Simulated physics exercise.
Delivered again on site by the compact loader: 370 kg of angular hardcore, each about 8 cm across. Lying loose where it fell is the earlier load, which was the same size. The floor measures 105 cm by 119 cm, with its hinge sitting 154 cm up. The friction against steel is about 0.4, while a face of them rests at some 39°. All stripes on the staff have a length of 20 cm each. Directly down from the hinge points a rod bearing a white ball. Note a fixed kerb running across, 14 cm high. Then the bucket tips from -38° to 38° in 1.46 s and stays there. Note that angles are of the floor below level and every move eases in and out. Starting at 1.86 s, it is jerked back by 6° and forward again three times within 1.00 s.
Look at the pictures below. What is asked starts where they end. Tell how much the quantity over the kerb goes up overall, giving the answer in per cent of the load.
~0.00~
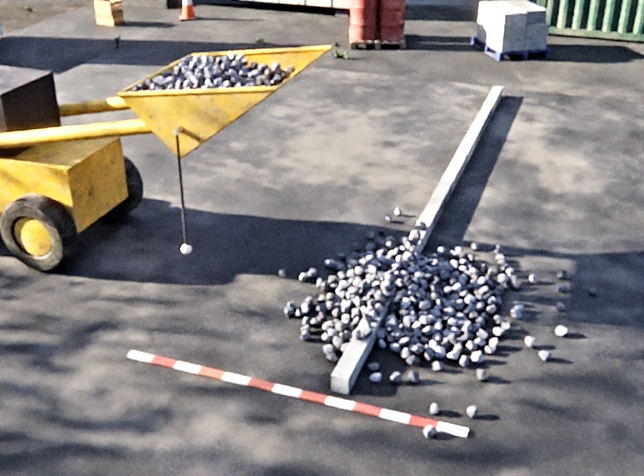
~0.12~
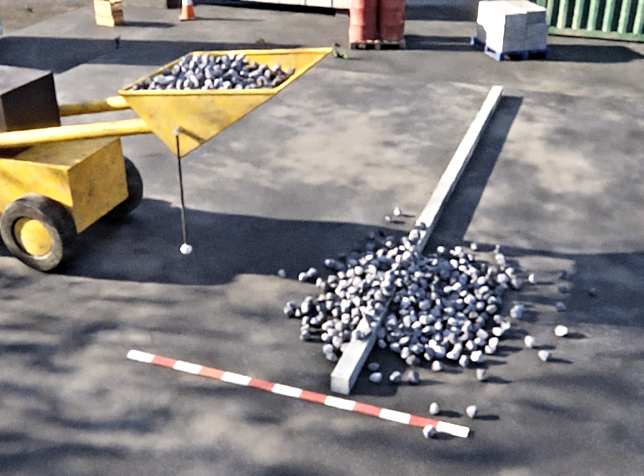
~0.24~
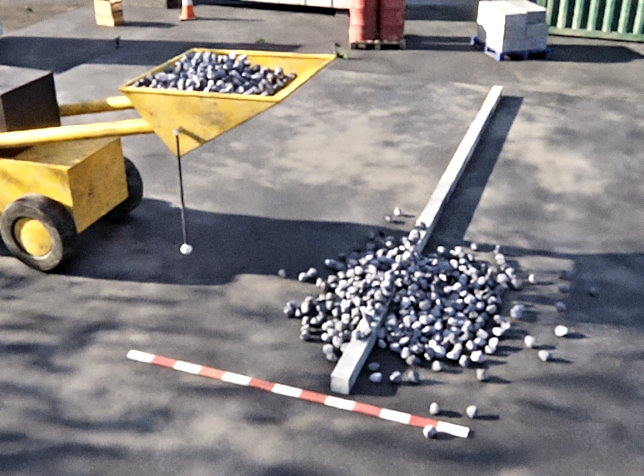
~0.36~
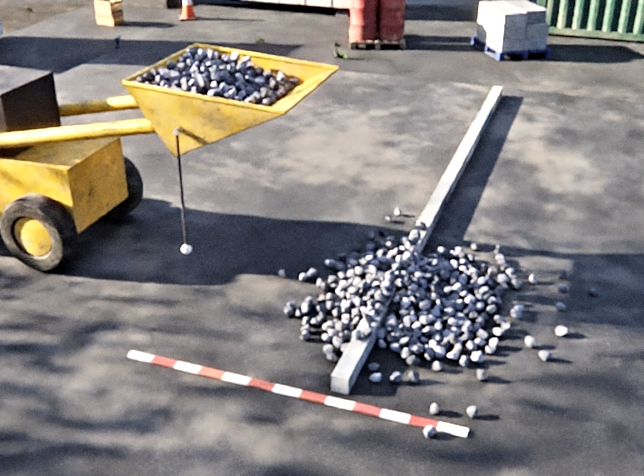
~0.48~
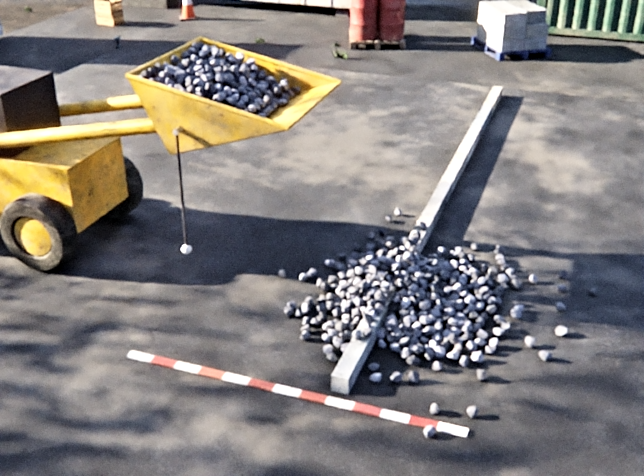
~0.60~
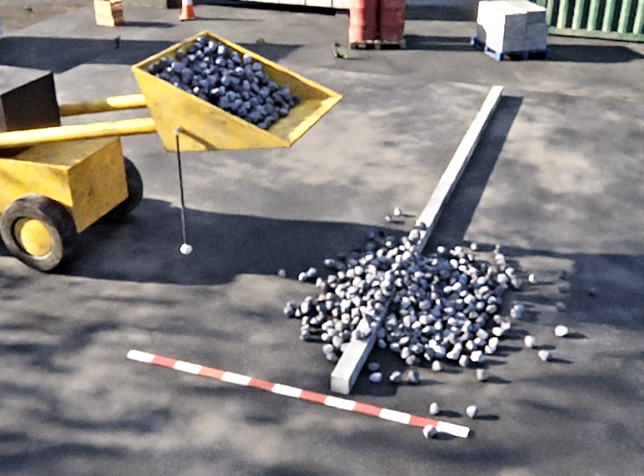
It goes up by roughly 3 per cent.
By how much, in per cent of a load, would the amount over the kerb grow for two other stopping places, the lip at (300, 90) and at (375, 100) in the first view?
15 % and 90 %.
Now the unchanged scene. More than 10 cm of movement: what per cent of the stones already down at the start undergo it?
About 0 %.
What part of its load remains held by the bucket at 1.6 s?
About 75 per cent is held.
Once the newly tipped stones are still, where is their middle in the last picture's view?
In the last view, somewhere near (338, 275).
After 1.1 s the floor is at 26°; in per cent of one load, 100 in the bucket, 43 on this side of the kerb, 57 over the kerb; the foremost stones are at (557, 307).
After 1.6 s the floor is at 38°; in per cent of one load, 74 in the bucket, 68 on this side of the kerb, 57 over the kerb; the foremost stones are at (557, 307).
After 3.3 s the floor is at 38°; in per cent of one load, 0 in the bucket, 140 on this side of the kerb, 60 over the kerb; the foremost stones are at (557, 307).
After 6.1 s the floor is at 38°; in per cent of one load, 0 in the bucket, 140 on this side of the kerb, 60 over the kerb; the foremost stones are at (557, 307). Net gain over the kerb, 3.
